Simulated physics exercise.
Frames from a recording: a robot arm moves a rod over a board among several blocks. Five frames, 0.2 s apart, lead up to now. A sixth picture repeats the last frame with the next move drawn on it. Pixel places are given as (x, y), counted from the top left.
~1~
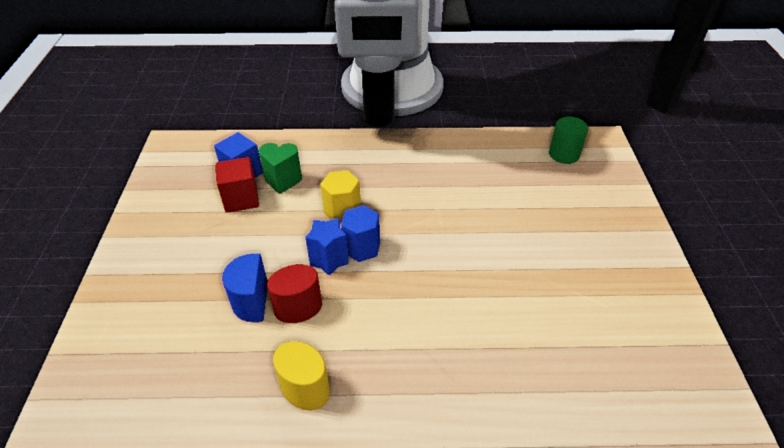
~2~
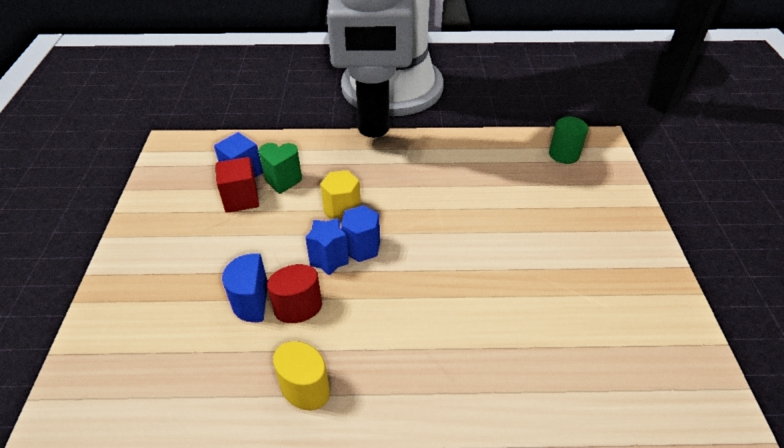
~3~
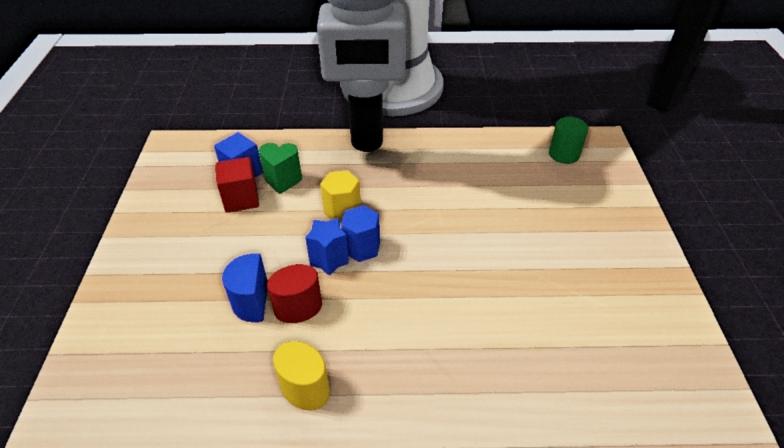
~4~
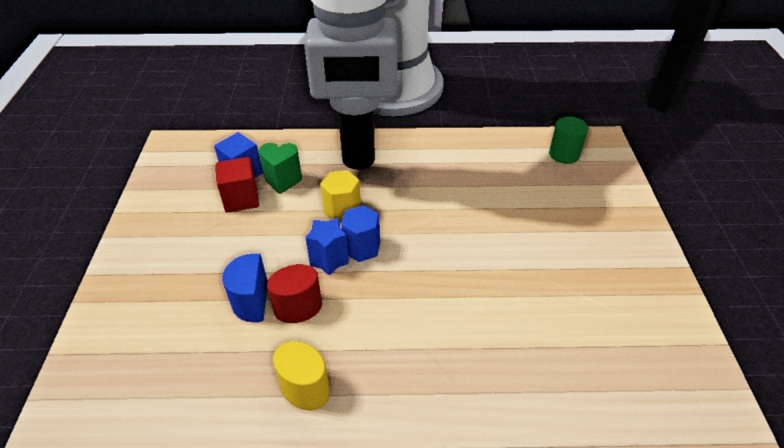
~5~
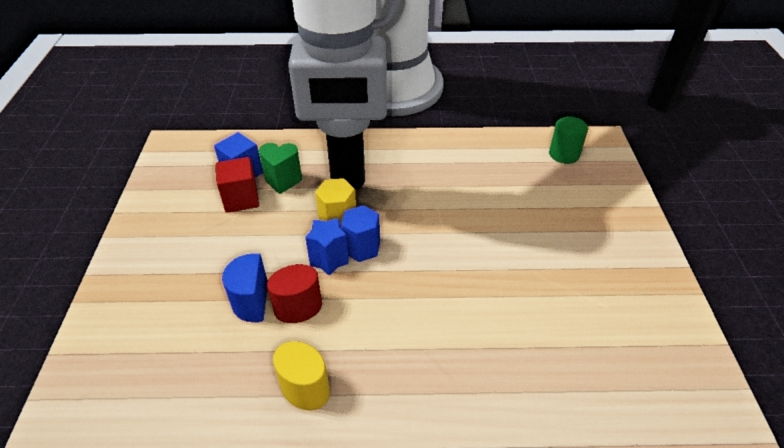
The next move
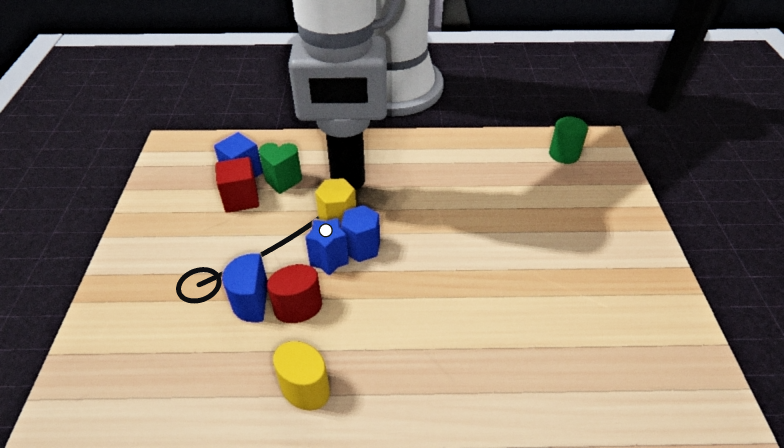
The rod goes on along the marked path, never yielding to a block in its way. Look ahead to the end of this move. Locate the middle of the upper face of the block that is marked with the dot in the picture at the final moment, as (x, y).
The point I'd pick in the picture is (327, 252).
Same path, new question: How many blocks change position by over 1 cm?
It should be two, as far as I can tell.
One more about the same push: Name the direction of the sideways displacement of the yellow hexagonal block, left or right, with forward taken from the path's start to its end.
Sideways shift: Left.
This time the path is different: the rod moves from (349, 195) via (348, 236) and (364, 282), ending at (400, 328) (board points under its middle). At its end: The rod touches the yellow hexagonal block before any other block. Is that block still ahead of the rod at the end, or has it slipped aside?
It slips away.
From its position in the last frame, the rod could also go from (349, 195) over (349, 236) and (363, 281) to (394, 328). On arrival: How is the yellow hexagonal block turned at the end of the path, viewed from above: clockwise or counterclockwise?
Clockwise, looking down.
Drawn move, from (349, 195) over (309, 226) and (258, 256) to (199, 285); the dot is on the blue star-shaped block.
What follows on the original path. One third of the way, rod (306, 212); blue star-shaped block (325, 247), turned 30° anticlockwise; yellow hexagonal block (308, 224), turned 30° anticlockwise.
Two thirds of the way, rod (254, 243); blue star-shaped block (327, 252), turned 50° anticlockwise; yellow hexagonal block (292, 240), turned 80° anticlockwise.
At the end, rod (193, 271); blue D-shaped block still; blue star-shaped block (327, 252), turned 50° anticlockwise; yellow hexagonal block (292, 240), turned 80° anticlockwise.
